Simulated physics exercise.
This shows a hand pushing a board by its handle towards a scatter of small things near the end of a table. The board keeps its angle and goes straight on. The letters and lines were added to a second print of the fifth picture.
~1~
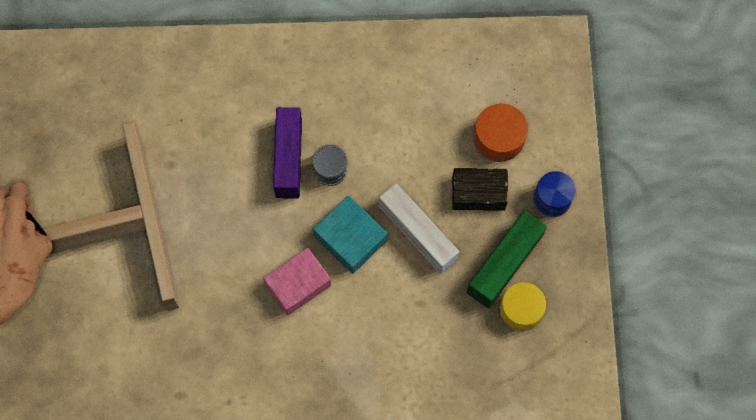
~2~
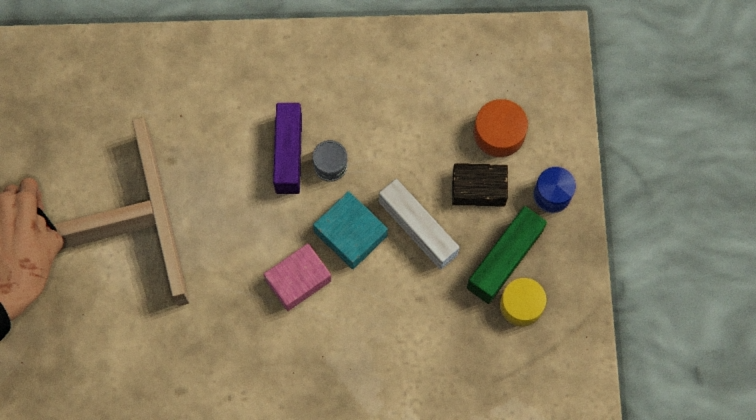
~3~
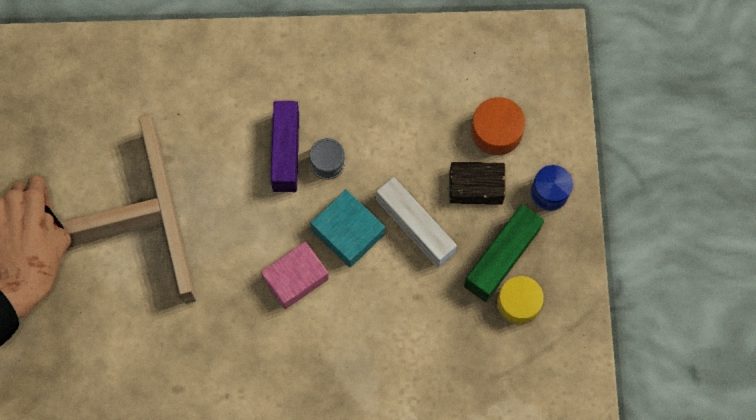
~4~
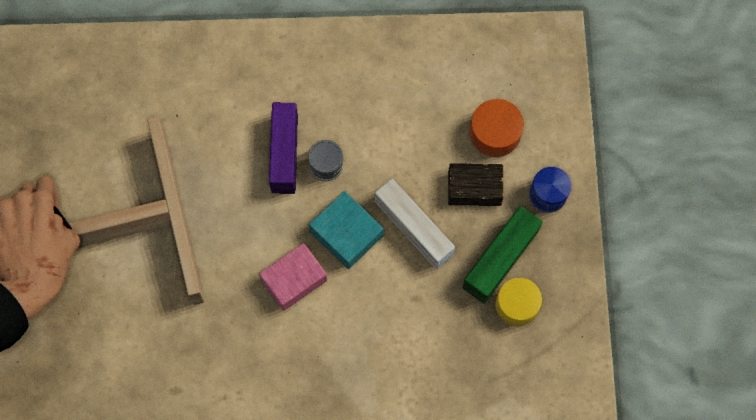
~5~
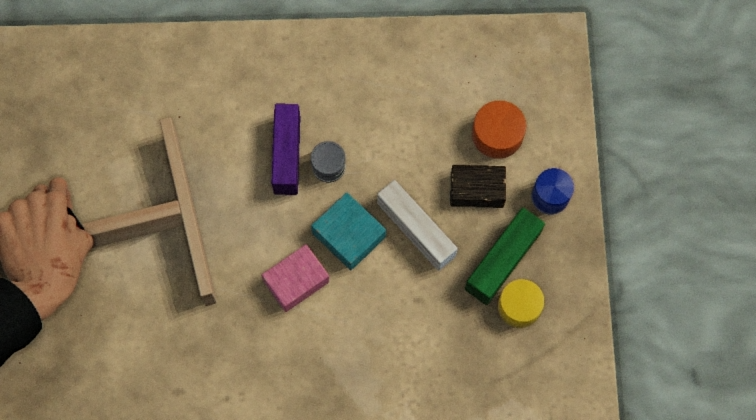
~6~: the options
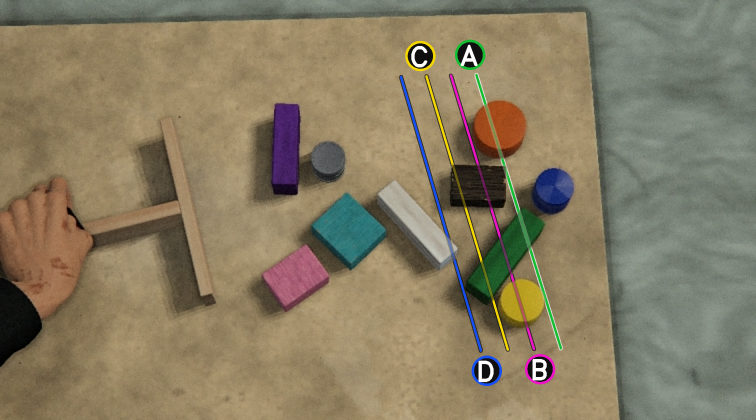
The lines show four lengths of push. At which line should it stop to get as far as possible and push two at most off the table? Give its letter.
No farther than B.
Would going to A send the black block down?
Yes.
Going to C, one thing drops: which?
The blue tin.
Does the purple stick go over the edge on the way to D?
By then, no.
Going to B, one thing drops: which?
The blue tin.
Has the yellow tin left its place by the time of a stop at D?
Yes.
On the marked copy, A at (517, 207); B at (491, 208); C at (466, 208); D at (440, 209).
Following B. Soon after the start, board (295, 202); purple stick (299, 147); grey tin (333, 161).
Later, board (406, 199); blue tin (563, 193); yellow tin (536, 308).
In the end, board (489, 197); blue tin over the edge; green stick (601, 250); one fallen.
As for the rest, A drops three; C is within the limit but short; D is within the limit but short.
